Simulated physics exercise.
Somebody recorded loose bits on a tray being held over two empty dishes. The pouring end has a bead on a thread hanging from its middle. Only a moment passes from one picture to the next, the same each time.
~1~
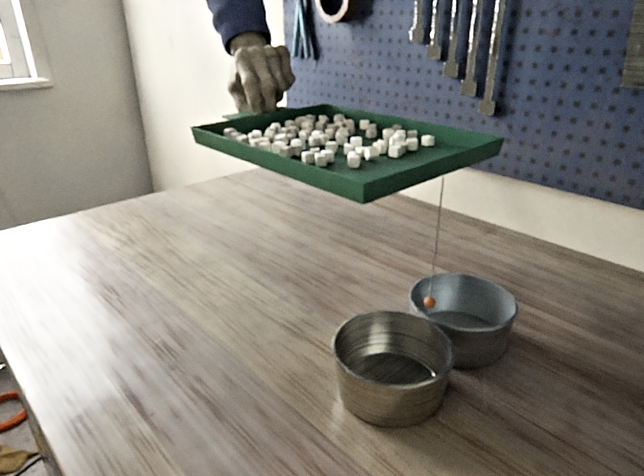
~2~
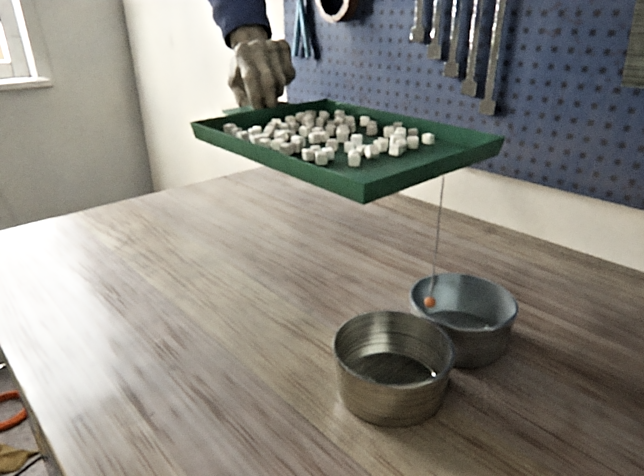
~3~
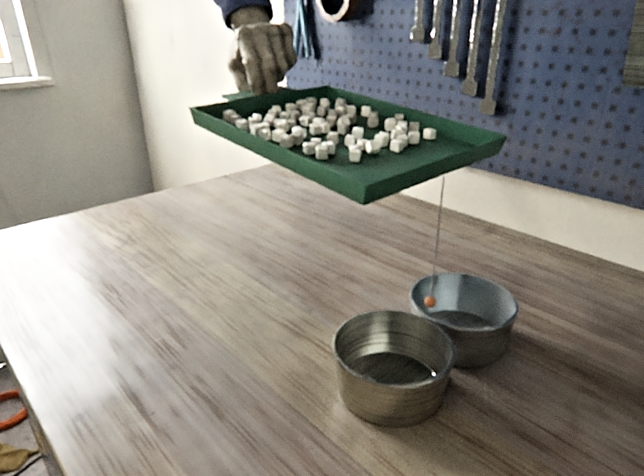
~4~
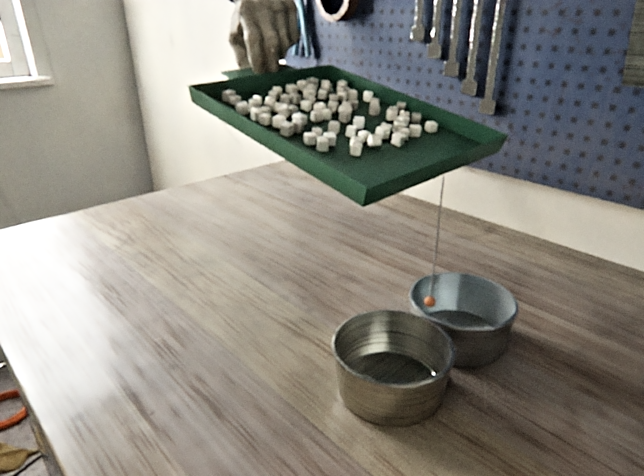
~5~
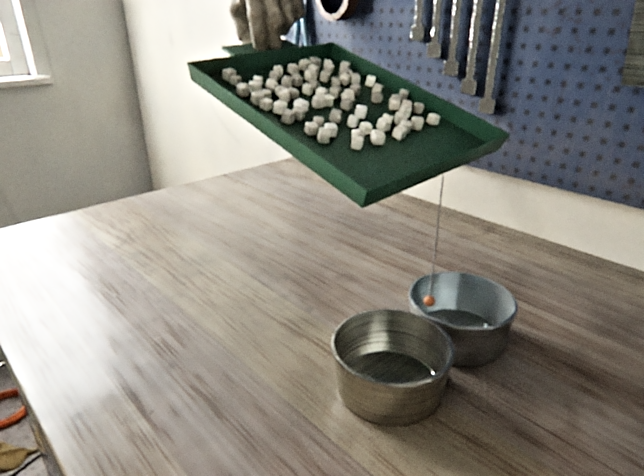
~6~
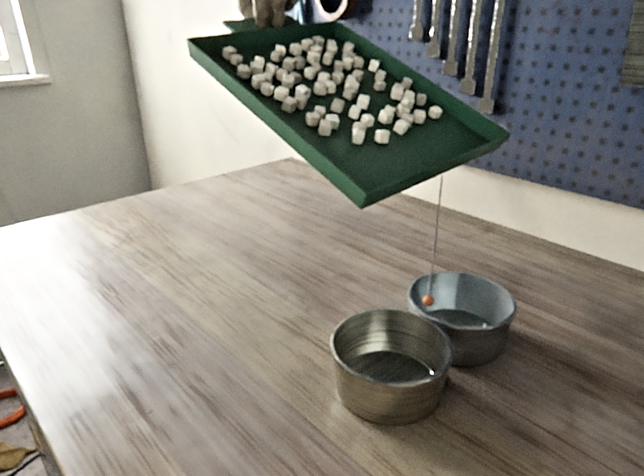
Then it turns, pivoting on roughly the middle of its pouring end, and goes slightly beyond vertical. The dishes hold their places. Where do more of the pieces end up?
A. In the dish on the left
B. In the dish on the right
A.
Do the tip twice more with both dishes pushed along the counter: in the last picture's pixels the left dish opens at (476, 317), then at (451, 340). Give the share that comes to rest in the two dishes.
Estimates in order: 30 percent, 50 percent.
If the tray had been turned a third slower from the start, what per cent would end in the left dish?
Roughly 30 percent.
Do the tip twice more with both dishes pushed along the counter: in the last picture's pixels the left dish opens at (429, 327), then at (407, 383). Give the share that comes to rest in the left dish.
Close to 30 in a hundred, then close to 60 in a hundred.
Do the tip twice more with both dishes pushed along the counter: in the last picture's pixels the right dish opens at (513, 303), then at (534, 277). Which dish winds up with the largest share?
Try 1 - the dish at left, try 2 - the dish at left.
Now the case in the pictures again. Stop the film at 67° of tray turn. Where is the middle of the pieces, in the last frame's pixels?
Somewhere about (425, 154).
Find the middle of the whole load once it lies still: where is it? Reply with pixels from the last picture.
Centre at rest, last view: Approx. (445, 419).
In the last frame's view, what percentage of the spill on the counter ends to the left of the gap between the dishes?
I'd put it at close to 10 per cent.
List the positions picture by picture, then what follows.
Corners of the pouring end (364, 181) and (500, 137), level; middle of the load (318, 136), sugar cubes; left dish (439, 393); right dish (506, 337); bead on its thread (430, 302), in the first frame.
Corners of the pouring end (365, 182) and (501, 137), level; middle of the load (318, 133), in the second frame.
Corners of the pouring end (366, 183) and (503, 136), tipped barely, lowest at the left corner; middle of the load (319, 123), in the third frame.
Corners of the pouring end (367, 185) and (504, 134), tipped a little, lowest at the left corner; middle of the load (320, 108), in the fourth frame.
Corners of the pouring end (367, 188) and (506, 133), tipped clearly, lowest at the left corner; middle of the load (322, 93), in the fifth frame.
Corners of the pouring end (367, 191) and (507, 133), tipped clearly, lowest at the left corner; middle of the load (324, 79); left dish (437, 391); right dish (504, 336), in the sixth frame.
Just after the last frame, tray tipped steeply; almost all on the tray; about a tenth in the air.
A moment on, tray tipped past a quarter turn; roughly half on the tray; about a tenth in the left dish; roughly a third outside both; about a tenth in the air.
Further on, tray tipped past a quarter turn; roughly a third in the left dish; about a tenth in the right dish; roughly two thirds outside both.
When it is over, tray tipped past a quarter turn; roughly a third in the left dish; about a tenth in the right dish; roughly two thirds outside both.
